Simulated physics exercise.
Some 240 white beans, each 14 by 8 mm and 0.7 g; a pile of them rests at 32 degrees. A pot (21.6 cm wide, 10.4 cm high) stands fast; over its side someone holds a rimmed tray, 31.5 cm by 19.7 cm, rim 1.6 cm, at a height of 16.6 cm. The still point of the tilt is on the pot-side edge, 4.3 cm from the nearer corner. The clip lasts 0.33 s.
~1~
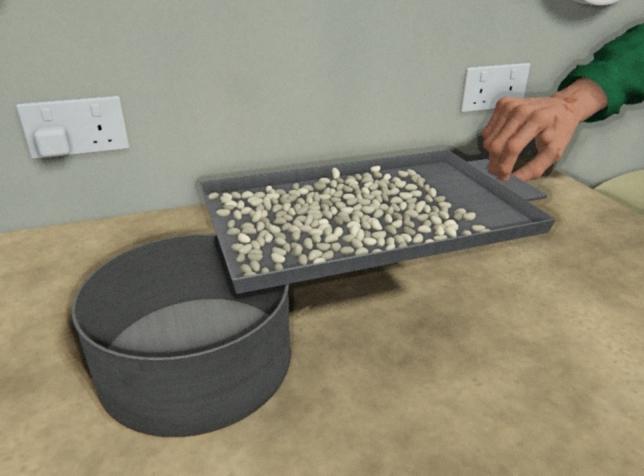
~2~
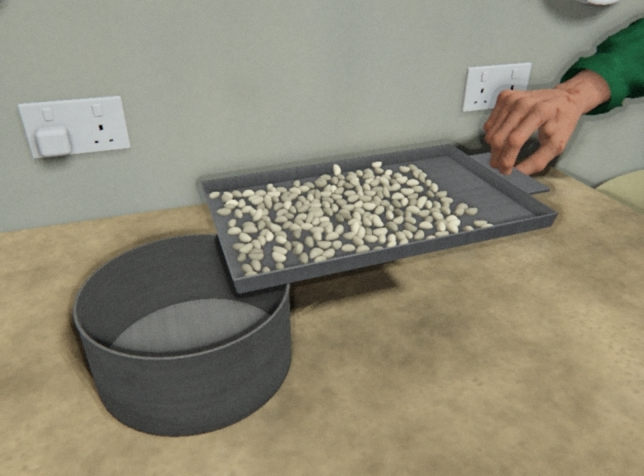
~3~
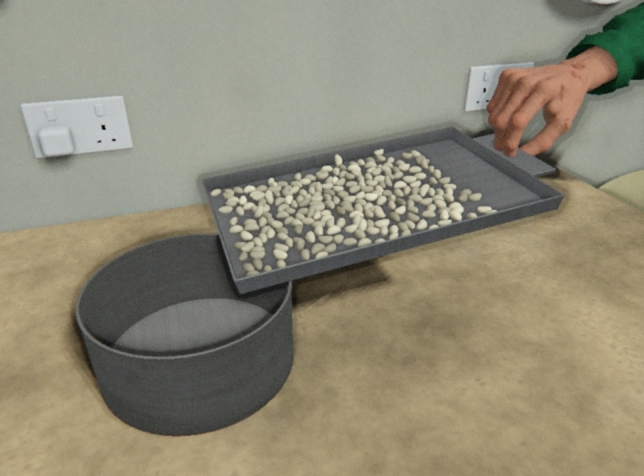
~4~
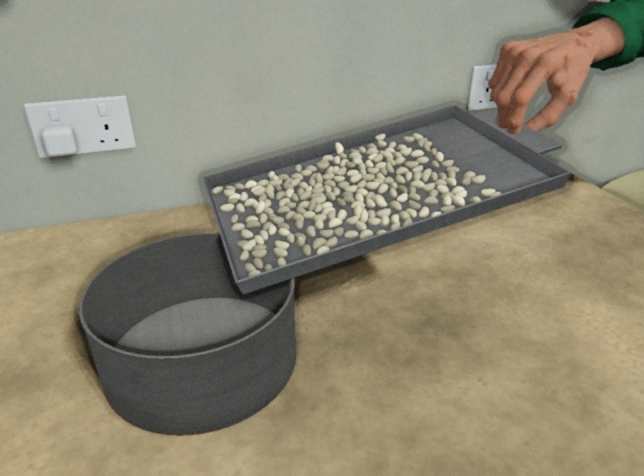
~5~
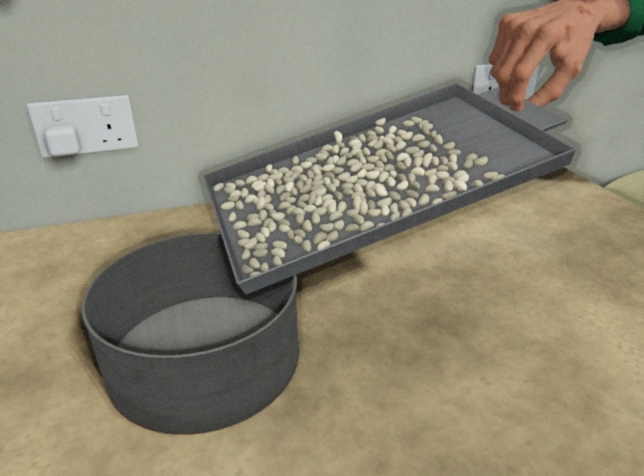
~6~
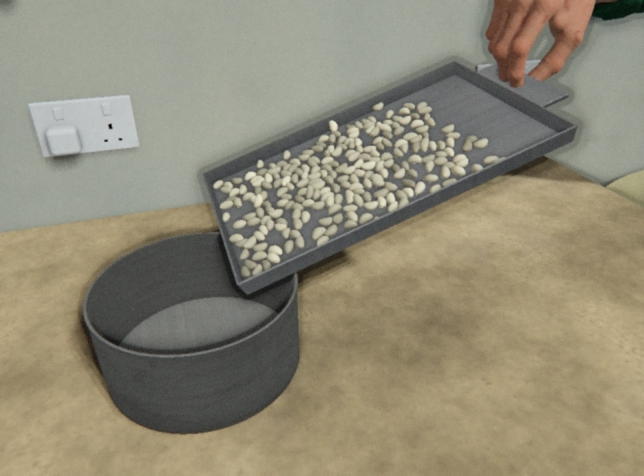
On a mottled tan worktop by a wall with sockets, a hand at the right raised the far end of a grey tray of white beans, tilting it steadily toward a round dark pot.
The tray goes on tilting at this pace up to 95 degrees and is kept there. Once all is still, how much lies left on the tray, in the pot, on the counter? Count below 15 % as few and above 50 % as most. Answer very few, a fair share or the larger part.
Left on the tray: Very few; in the pot: The larger part; on the counter: A fair share.
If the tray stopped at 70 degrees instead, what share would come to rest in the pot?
It would be near 50 per cent.
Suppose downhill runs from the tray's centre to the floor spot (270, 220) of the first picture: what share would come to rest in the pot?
Some 100 per cent.
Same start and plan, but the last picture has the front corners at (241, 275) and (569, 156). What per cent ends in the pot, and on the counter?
Pot 95, counter 0.
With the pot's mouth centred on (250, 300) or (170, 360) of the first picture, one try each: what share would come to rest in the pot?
Some 90 and 90 per cent.
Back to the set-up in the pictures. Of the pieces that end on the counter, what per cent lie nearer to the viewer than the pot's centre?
About 100 per cent.
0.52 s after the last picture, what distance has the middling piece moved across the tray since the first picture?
Some 8 cm.
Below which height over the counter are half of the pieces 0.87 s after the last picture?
Roughly 16 cm.
Then, 0.52 s after the last picture, tilt 55 degrees; the tray holds 100 %, the pot 0 %.
Then, 0.87 s after the last picture, tilt 79 degrees; the tray holds 55 %, the pot 30 %.
Then, 1.30 s after the last picture, tilt 95 degrees; the tray holds 5 %, the pot 75 %.
In the end, tray 0 %, pot 75 %, counter 25 %.
